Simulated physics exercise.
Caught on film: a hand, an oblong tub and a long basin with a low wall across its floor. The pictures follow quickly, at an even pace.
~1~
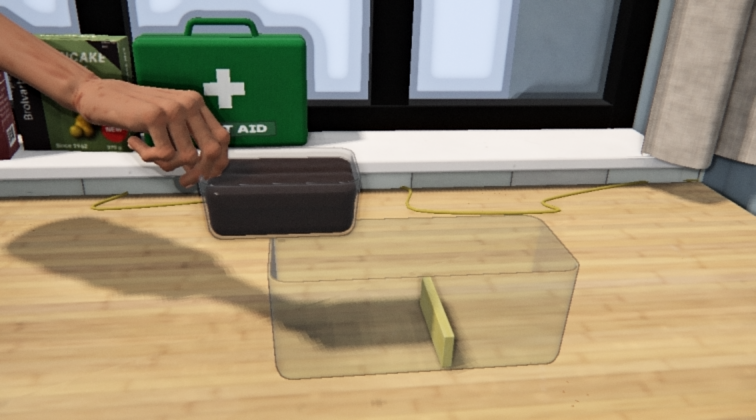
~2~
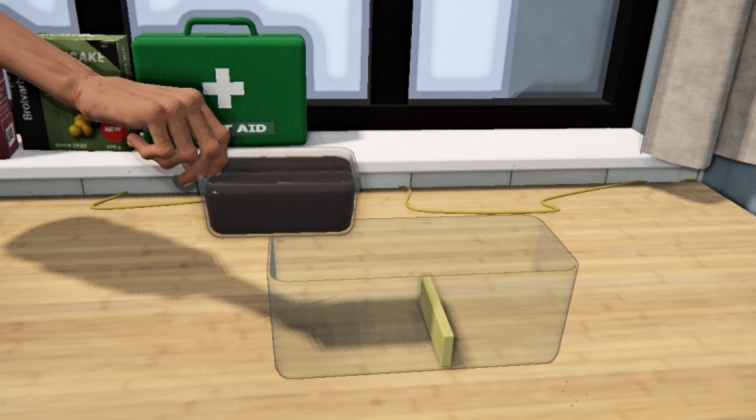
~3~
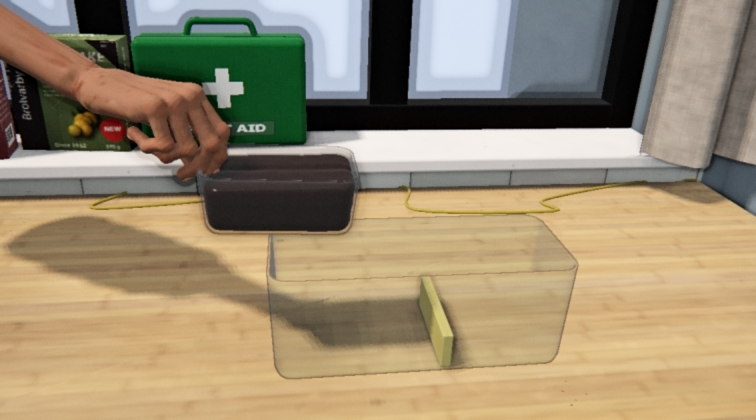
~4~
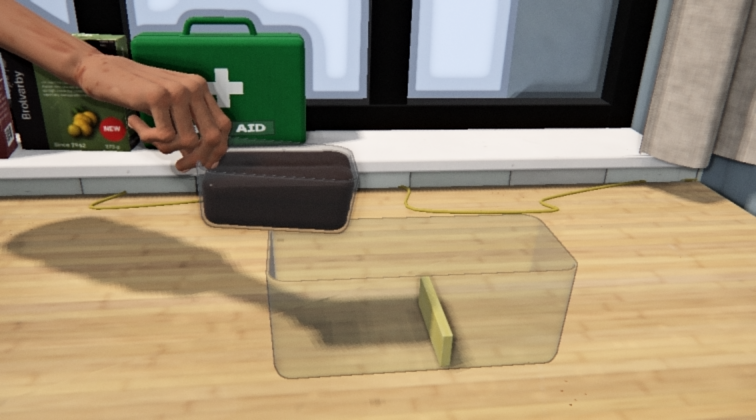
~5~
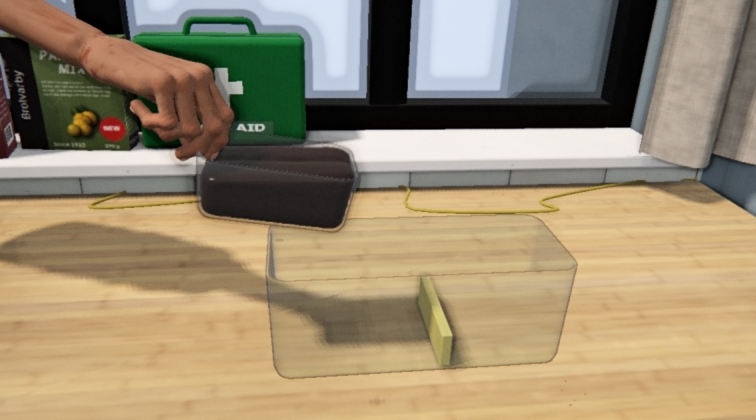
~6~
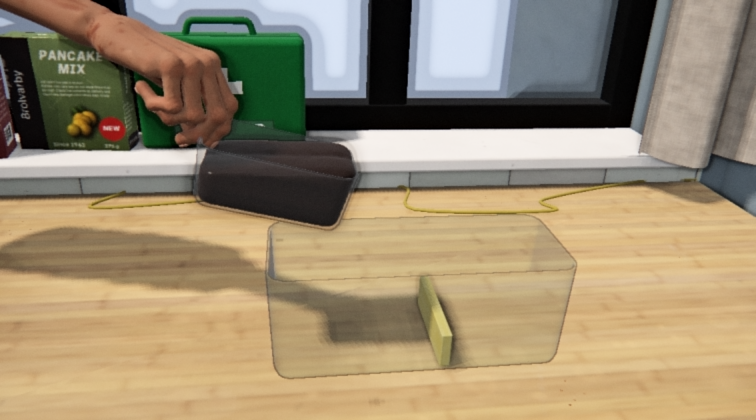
A hand gradually tilting an oblong tub of dark liquid rightward behind a long clear basin with a low wall inside.
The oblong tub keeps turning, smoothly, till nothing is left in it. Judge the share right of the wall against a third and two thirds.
The share right of the wall is between a third and two thirds.
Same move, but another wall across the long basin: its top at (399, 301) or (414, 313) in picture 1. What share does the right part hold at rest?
In turn 85 and 70 in a hundred.
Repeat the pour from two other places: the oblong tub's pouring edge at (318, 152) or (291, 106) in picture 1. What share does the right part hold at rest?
First some 15, then 10 per cent.
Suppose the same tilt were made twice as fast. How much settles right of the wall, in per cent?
About 60 per cent.
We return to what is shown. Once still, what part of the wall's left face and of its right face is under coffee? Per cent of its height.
The left part 30 per cent, the right part 60.
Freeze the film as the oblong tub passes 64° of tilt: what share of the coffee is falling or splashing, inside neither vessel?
It comes to 40 per cent or so.
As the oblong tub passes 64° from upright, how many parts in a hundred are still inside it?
Some 30 per cent.
A moment on, the oblong tub is tipped part way and 31 per cent is still to pour, 18 is left of the wall and 10 right of it.
Next, the oblong tub is tipped on its side and 5 per cent is still to pour, 28 is left of the wall and 55 right of it.
Then the oblong tub is tipped right over and 0 per cent is still to pour, 39 is left of the wall and 55 right of it.
Later the oblong tub is tipped right over and 0 per cent is still to pour, 39 is left of the wall and 56 right of it.
At rest 39 per cent lies left of the wall, 56 right of it and 5 outside.
